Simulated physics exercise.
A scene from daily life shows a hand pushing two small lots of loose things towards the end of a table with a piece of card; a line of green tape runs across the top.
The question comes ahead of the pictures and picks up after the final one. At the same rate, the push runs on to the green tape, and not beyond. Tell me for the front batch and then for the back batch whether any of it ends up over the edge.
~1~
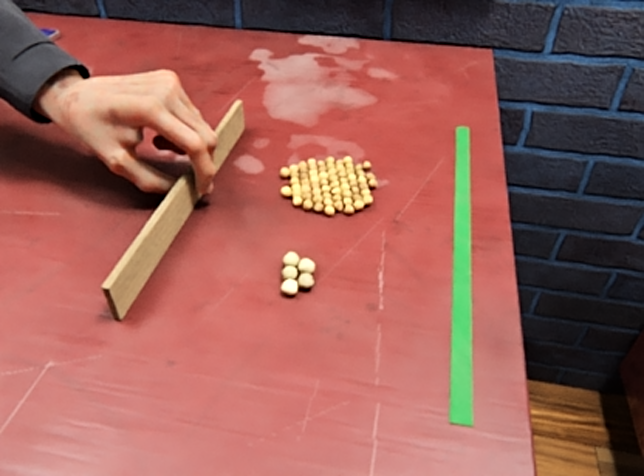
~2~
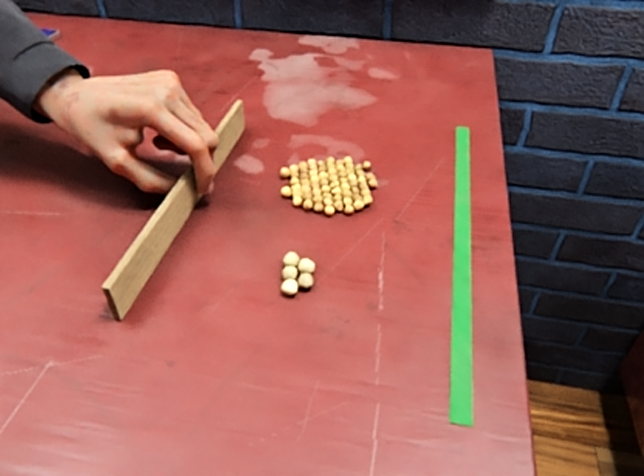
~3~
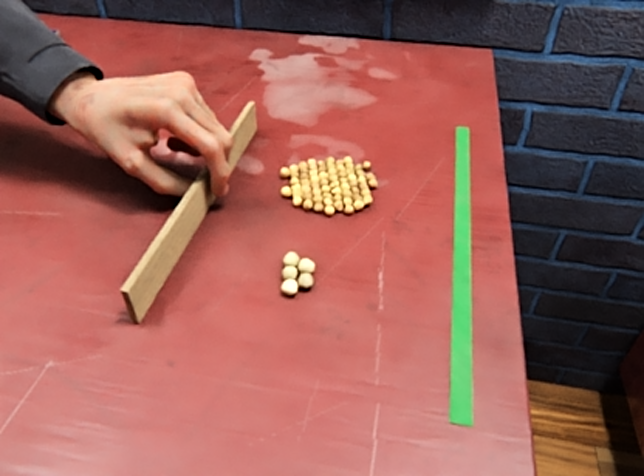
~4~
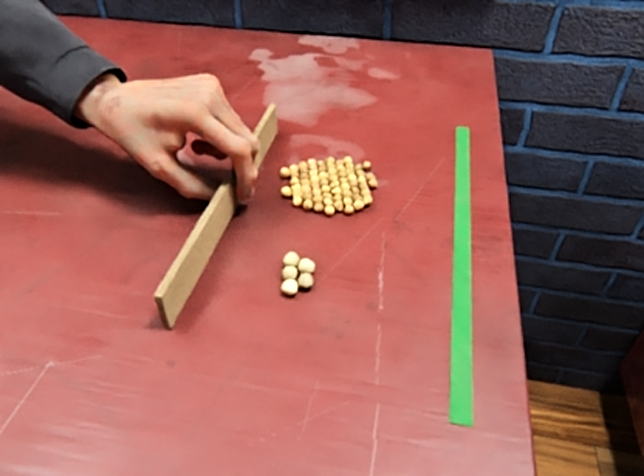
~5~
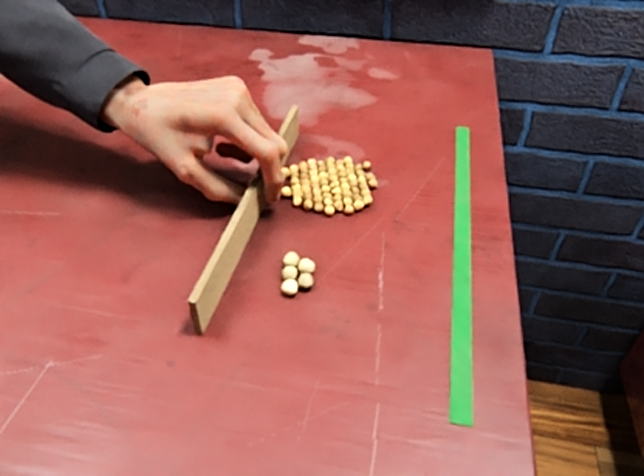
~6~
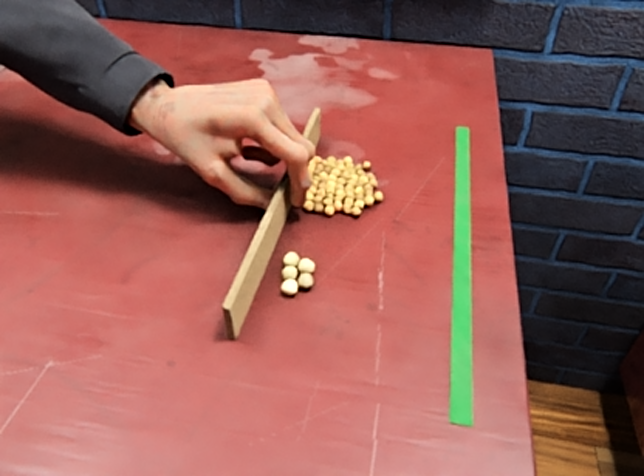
Front batch: None over, back batch: Some over the edge.
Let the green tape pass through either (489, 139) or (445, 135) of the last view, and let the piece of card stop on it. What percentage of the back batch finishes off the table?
First try 100 in a hundred, second try 10 in a hundred.
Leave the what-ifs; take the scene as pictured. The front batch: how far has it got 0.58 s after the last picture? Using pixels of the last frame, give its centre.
About (375, 287).
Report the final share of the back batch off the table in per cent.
About 30 %.
Then, 0.58 s later than the last frame, piece of card still moving, near (382, 196); front batch all on the table, its front near (380, 264); back batch all on the table, its front near (453, 194).
Then, 1.18 s later than the last frame, piece of card stopped at the green tape; front batch all on the table, its front near (488, 278); back batch about a tenth over the edge.
Then, 1.46 s later than the last frame, piece of card stopped at the green tape; front batch all on the table, its front near (494, 279); back batch roughly a quarter over the edge.
When it is over, piece of card stopped at the green tape; front batch all on the table, its front near (494, 279); back batch roughly a quarter over the edge.
